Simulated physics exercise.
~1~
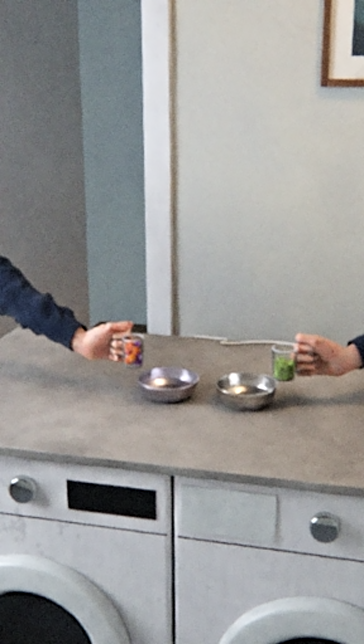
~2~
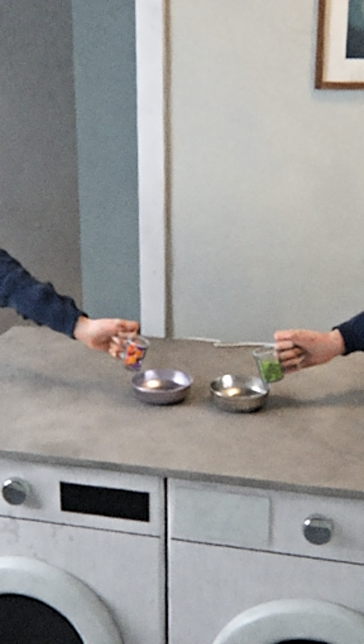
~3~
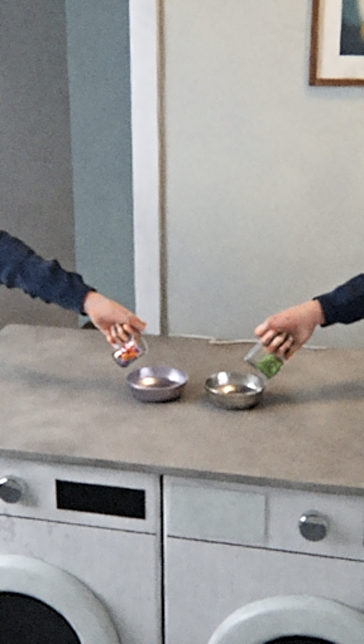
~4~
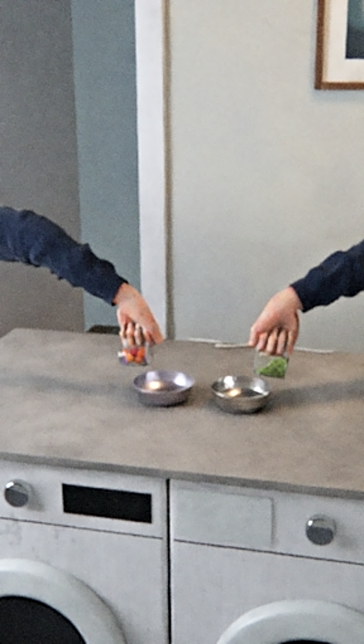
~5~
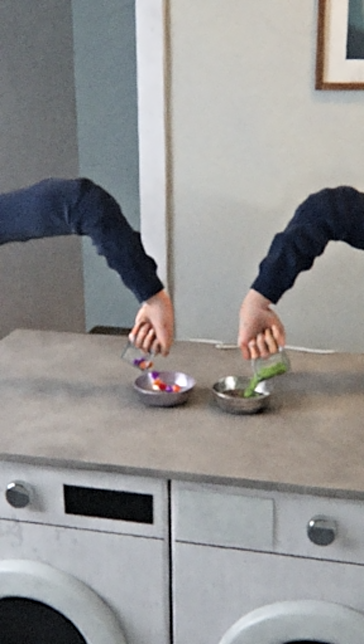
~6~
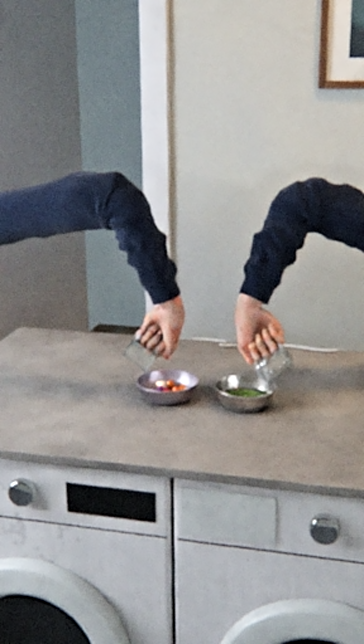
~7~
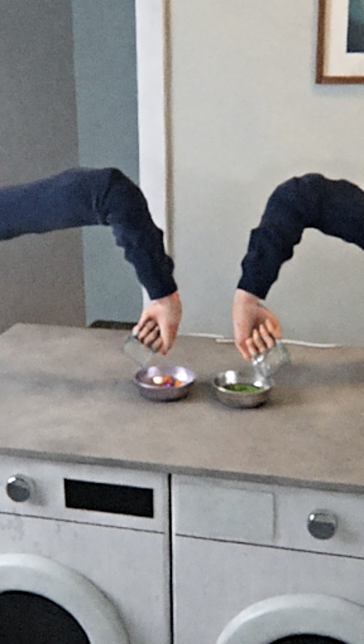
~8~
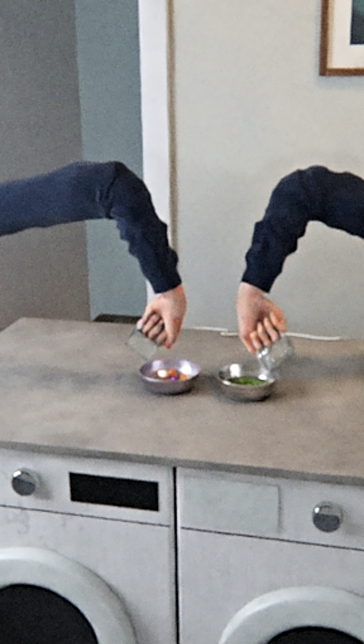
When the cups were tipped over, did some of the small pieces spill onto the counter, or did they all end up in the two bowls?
They all ended up in the bowls, with the colourful pieces in the left one and the green ones in the right one.
Two hands in dark sleeves held small clear cups over two shallow metal bowls, then tipped them until they were upside down. Colourful bits dropped into the left bowl and green bits into the right, and everything stayed in the bowls.
